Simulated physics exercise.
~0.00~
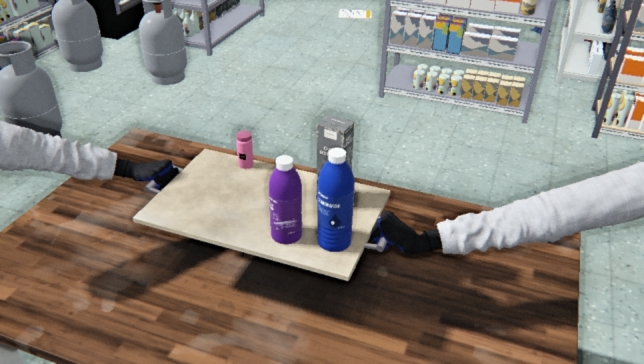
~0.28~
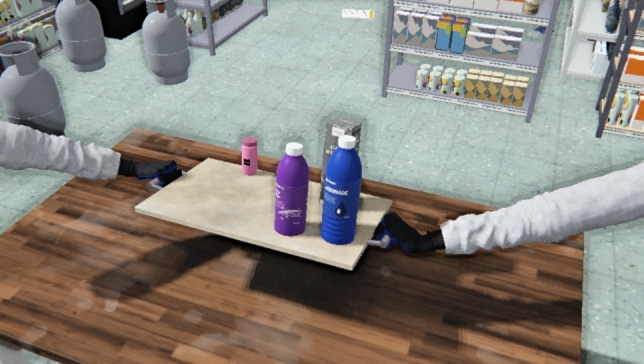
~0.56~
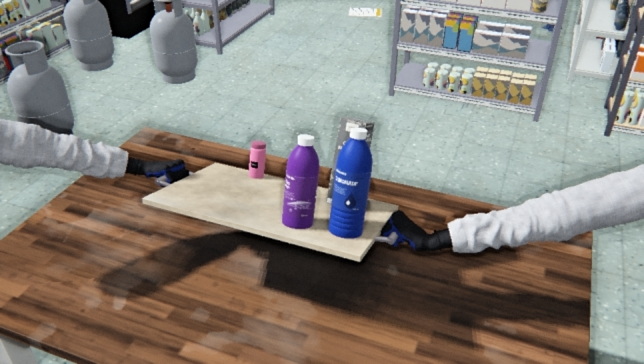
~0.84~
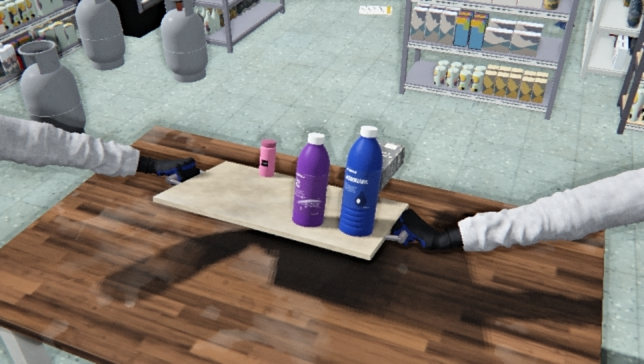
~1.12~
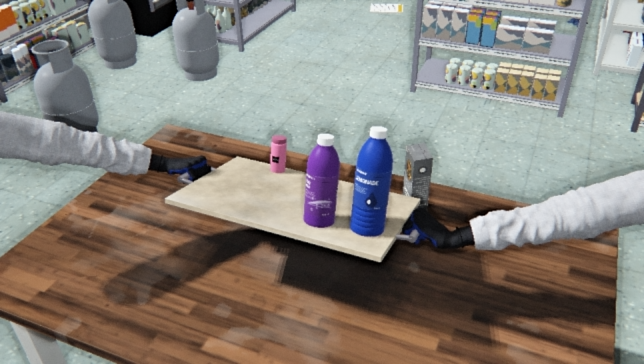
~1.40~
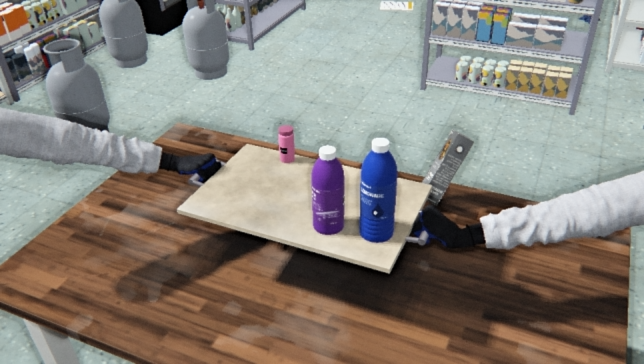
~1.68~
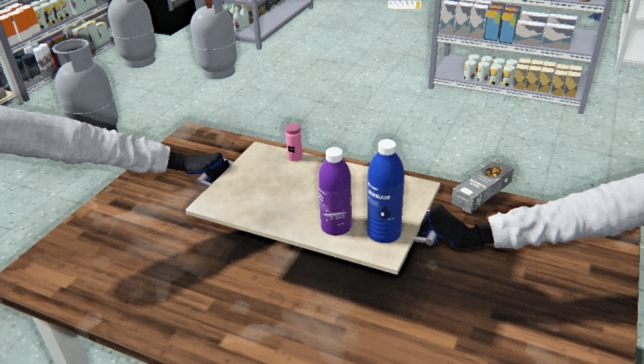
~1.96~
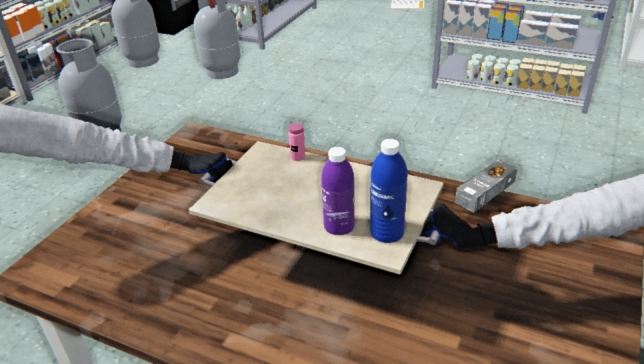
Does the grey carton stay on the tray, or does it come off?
The grey carton comes off the far side of the tray and ends up lying beyond it, while the two bottles and the pink container stay on.
